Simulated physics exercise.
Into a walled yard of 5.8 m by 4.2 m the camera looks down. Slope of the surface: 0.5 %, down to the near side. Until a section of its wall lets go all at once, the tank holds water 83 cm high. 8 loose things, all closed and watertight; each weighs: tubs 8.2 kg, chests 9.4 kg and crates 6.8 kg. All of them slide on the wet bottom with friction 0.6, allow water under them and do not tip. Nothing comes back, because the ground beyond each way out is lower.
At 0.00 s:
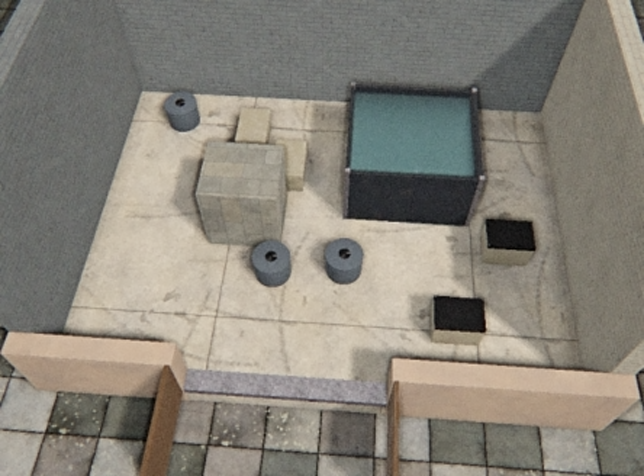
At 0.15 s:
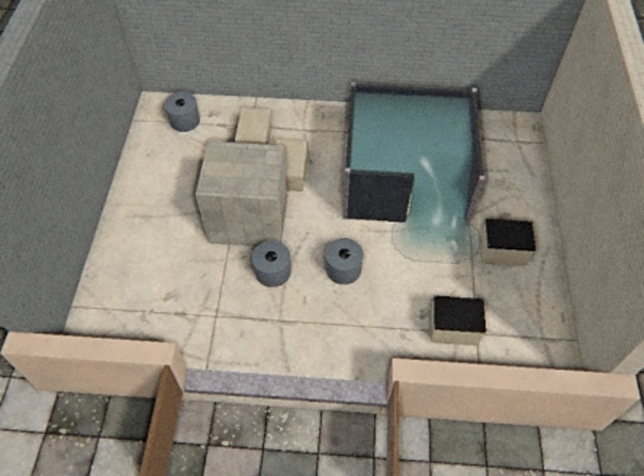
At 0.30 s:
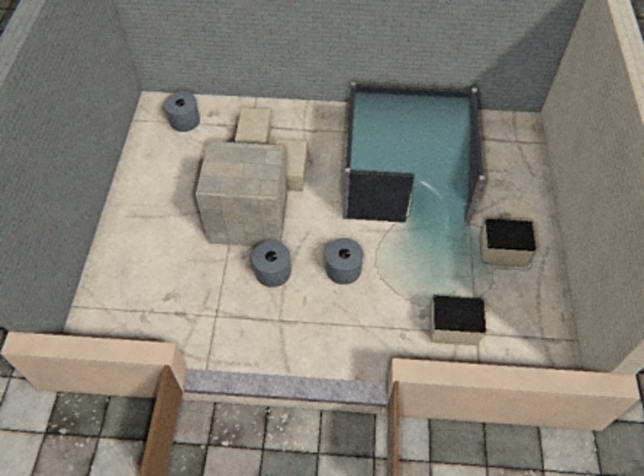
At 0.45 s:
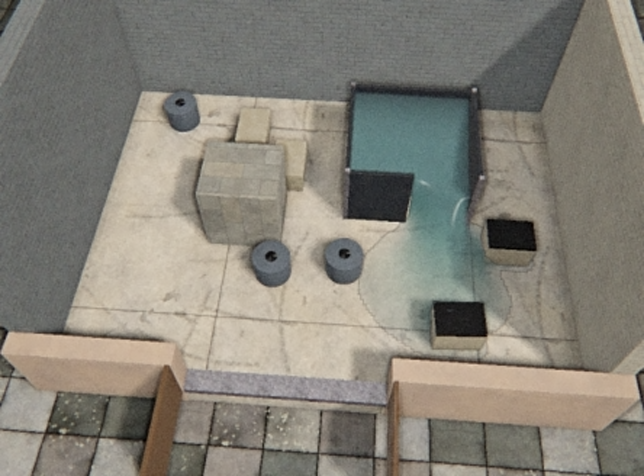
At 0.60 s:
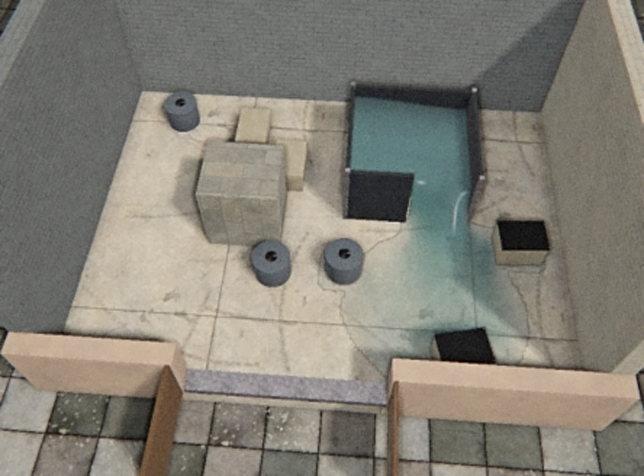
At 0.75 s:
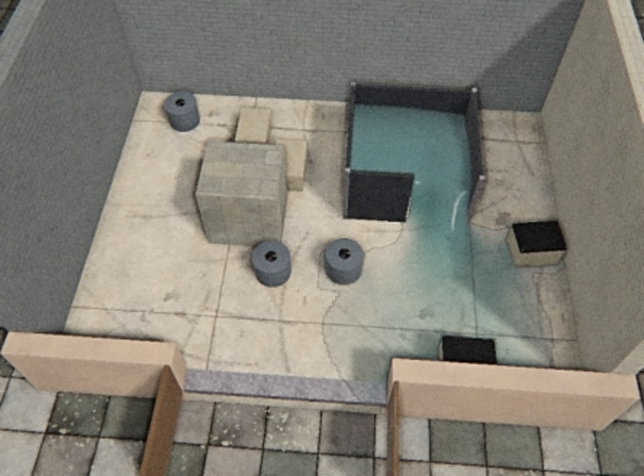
A walled yard with a pale stone floor and an opening in its near wall is seen from above by a still camera. A dark-sided tank of teal water stands at the back right, with two black-topped boxes before it, and pale blocks and three grey cylinders to the left. Water pours through a gap in the tank's front, spreads toward the near wall, and pushes both boxes a short way.
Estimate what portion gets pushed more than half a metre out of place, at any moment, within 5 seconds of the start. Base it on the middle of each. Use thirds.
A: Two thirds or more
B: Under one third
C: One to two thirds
Under one third (B).
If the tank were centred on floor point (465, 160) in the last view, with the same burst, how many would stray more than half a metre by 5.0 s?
Count: 4.
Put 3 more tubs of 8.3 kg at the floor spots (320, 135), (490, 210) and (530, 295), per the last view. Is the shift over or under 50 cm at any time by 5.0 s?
One after another they come out inside the limit, above it, above it.
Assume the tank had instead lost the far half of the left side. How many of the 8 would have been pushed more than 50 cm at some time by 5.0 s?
Then 3 of them would.
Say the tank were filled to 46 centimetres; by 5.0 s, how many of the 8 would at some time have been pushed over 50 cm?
With that change, 2 of them.
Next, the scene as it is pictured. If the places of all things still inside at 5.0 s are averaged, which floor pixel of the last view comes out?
Mean position approx. (312, 170).
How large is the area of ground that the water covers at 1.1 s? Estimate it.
Some 8.0 m2.
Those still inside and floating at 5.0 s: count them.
At that time the total is 1.
After 1.1 s 1 of 8 are over 50 cm from their spots; 1 afloat.
After 2.2 s 1 of 8 are over 50 cm from their spots; 1 afloat.
After 3.5 s 2 of 8 are over 50 cm from their spots; 1 afloat.
After 5.0 s 2 of 8 are over 50 cm from their spots, and 2 have been at some point; 1 afloat.
